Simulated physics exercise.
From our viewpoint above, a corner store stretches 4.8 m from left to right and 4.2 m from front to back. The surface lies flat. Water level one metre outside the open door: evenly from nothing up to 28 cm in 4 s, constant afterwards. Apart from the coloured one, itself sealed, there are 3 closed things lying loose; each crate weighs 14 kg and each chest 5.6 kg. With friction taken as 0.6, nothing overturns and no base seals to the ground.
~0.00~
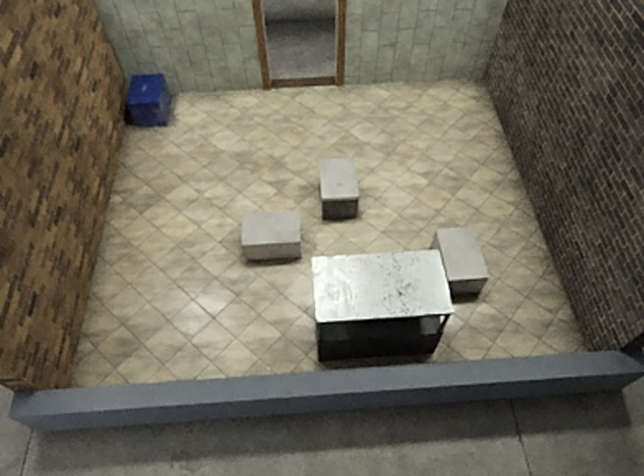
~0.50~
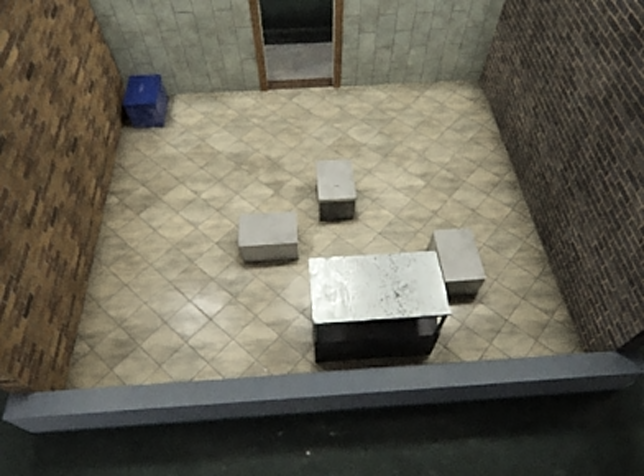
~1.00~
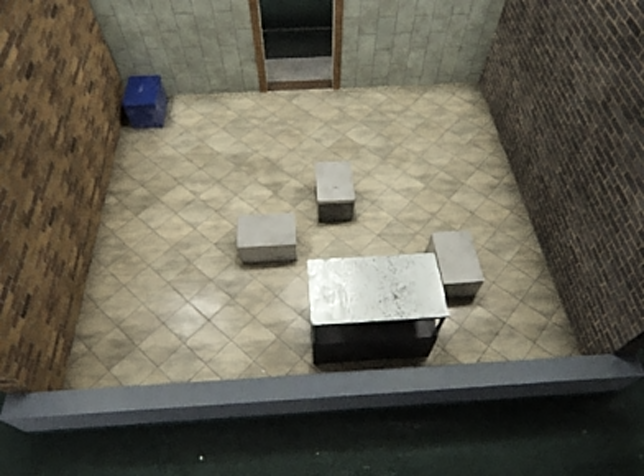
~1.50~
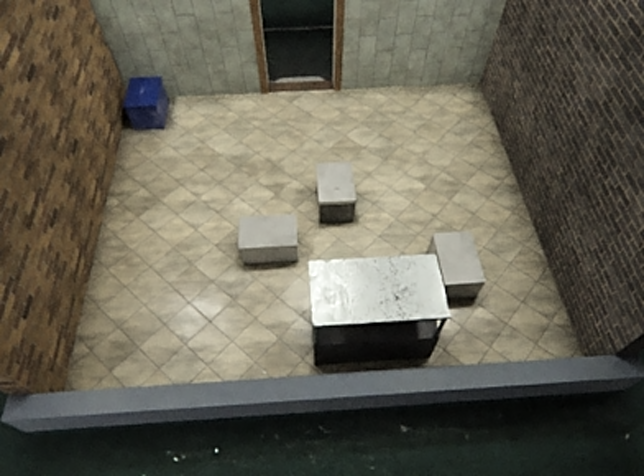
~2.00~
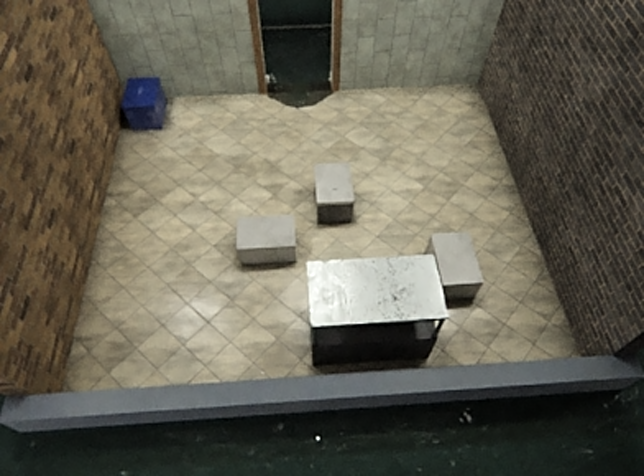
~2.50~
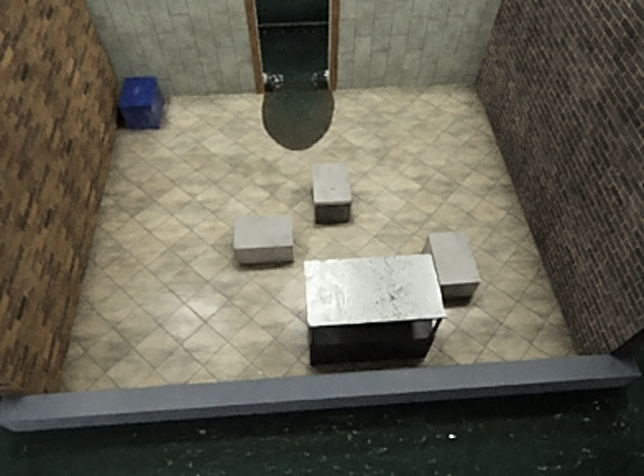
In a tiled room with a blue box, dark water spreads in through the doorway.
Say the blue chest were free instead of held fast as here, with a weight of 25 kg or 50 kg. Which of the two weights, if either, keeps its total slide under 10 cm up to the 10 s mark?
The lighter one already does.
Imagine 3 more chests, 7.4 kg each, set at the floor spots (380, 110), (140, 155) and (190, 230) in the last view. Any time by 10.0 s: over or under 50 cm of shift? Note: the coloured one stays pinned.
One by one: Not far enough, not far enough and too far.
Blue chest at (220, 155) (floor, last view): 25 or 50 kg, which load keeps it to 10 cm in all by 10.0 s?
Result: Both pass.
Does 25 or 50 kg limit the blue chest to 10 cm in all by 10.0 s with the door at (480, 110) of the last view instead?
Just the heavy one.
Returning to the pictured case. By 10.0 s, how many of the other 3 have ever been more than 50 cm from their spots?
3.
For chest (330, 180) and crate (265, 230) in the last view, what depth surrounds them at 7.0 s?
I'd estimate 8 cm for the first and 5 cm for the second.
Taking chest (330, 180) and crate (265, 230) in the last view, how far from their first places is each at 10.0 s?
200 cm, 150 cm.
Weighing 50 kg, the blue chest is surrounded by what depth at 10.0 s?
Depth: Approx. 4 cm.
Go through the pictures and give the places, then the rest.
The first picture shows the blue chest at (145, 88), on the bottom; water covers 0.0 m2; 0 of 4 have shifted.
The second picture shows the blue chest at (142, 89), on the bottom; 0.0 m2 under water; 0 of 4 have shifted.
The third picture shows the blue chest at (142, 90), on the bottom; 0.0 m2 under water; 0 of 4 have shifted.
The fourth picture shows the blue chest at (143, 91), on the bottom; 0.0 m2 under water; 0 of 4 have shifted.
The fifth picture shows the blue chest at (141, 92) rests on the ground; 0.2 m2 under water; 0 of 4 have shifted.
The sixth picture shows the blue chest at (138, 91) rests on the ground; 0.8 m2 under water; 0 of 4 have shifted.
After 3.5 s the blue chest would be 0 cm from its start with 25 kg and 0 cm from its start with 50 kg; 0 cm of water round it then.
After 4.5 s the blue chest would be 0 cm from its start with 25 kg and 0 cm from its start with 50 kg; 0 cm of water round it then.
After 7.0 s the blue chest would be 0 cm from its start with 25 kg and 0 cm from its start with 50 kg; 1 cm of water round it then.
After 10.0 s the blue chest would be 0 cm from its start with 25 kg and 0 cm from its start with 50 kg; 4 cm of water round it then.
